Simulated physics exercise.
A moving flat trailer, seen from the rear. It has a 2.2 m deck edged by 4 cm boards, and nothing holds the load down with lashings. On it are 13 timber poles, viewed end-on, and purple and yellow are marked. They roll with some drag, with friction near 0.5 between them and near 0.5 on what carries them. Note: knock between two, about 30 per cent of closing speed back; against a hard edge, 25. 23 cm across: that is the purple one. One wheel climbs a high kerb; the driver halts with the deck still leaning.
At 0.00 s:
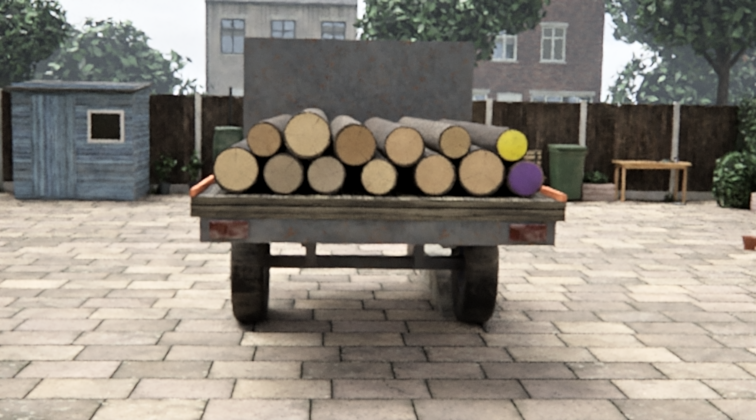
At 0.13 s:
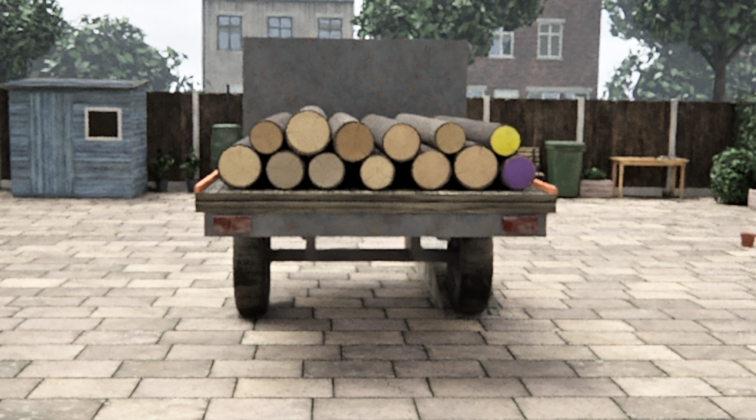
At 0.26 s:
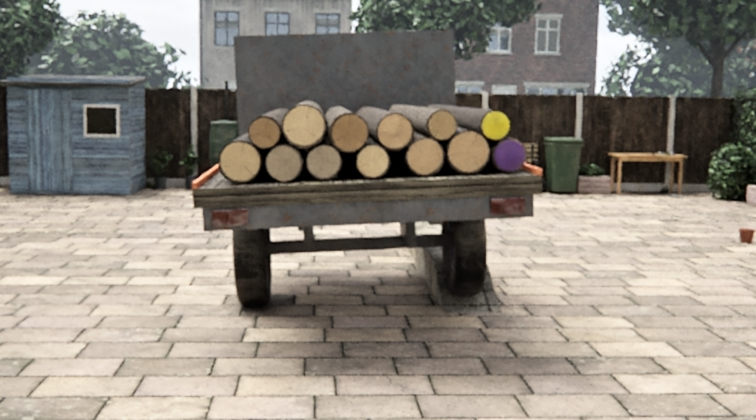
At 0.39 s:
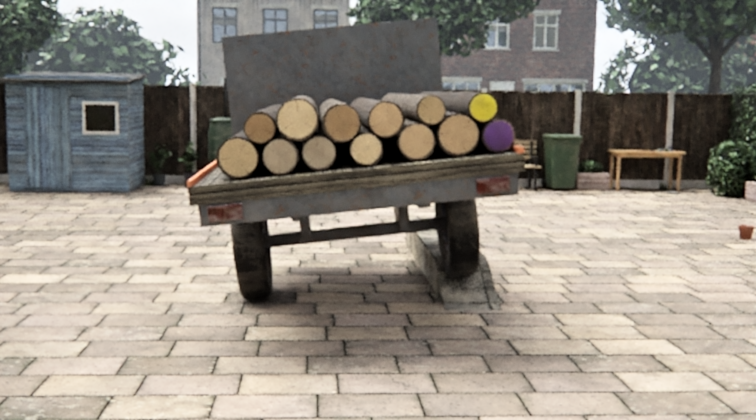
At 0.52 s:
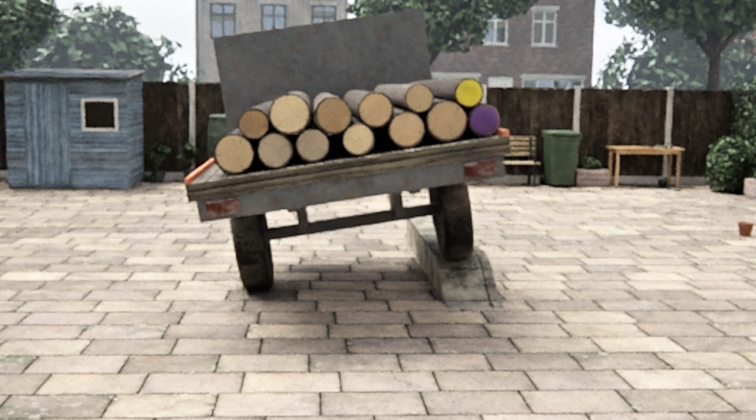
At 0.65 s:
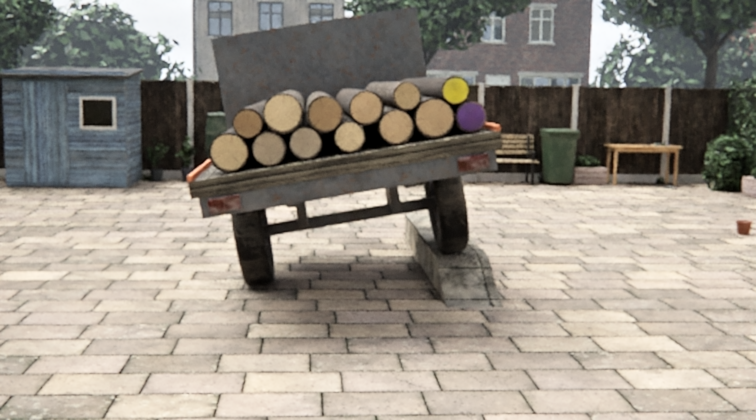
A flat trailer stacked with logs, one with a yellow end above one with a purple end at the right, rolls away across a paved yard, its deck level. Its right wheel climbs a kerb, and the deck slopes increasingly down to the left while the logs stay stacked together.
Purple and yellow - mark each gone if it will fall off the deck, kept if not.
Purple: Kept, yellow: Kept.
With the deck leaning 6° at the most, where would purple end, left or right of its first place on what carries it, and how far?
It would end about 20 cm to the left of where it began.
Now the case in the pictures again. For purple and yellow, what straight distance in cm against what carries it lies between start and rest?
Purple shifts 60 while yellow shifts 60.
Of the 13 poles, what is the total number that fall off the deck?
The answer is 2.
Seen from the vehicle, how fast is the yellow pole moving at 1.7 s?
Close to 0.2 m/s at that moment.
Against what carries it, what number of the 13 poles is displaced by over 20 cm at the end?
In total, 13.
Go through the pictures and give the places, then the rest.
Purple (526, 179), yellow (513, 145); 7 of the 13 make up the bottom layer, in the first frame.
Purple (519, 173), yellow (506, 141); the deck is level, in the second frame.
Purple (510, 156), yellow (496, 126); the deck slopes 3° down to the left, in the third frame.
Purple (499, 136), yellow (484, 107); the deck slopes 6° down to the left, in the fourth frame.
Purple (485, 120), yellow (469, 93); the deck slopes 9° down to the left, in the fifth frame.
Purple (472, 117), yellow (456, 91); the deck slopes 10° down to the left, in the sixth frame.
By 1.7 s, purple is on the deck, 75 cm from the right edge, rolling left; yellow is up on others, 85 cm from the right edge, rolling left; 2 of 13 are off.
By 3.0 s, as before, purple, yellow; 2 of 13 are off.
Finally (4.6 s), purple is on the deck, 80 cm from the right edge; yellow is up on others, 85 cm from the right edge; 2 of 13 are off.
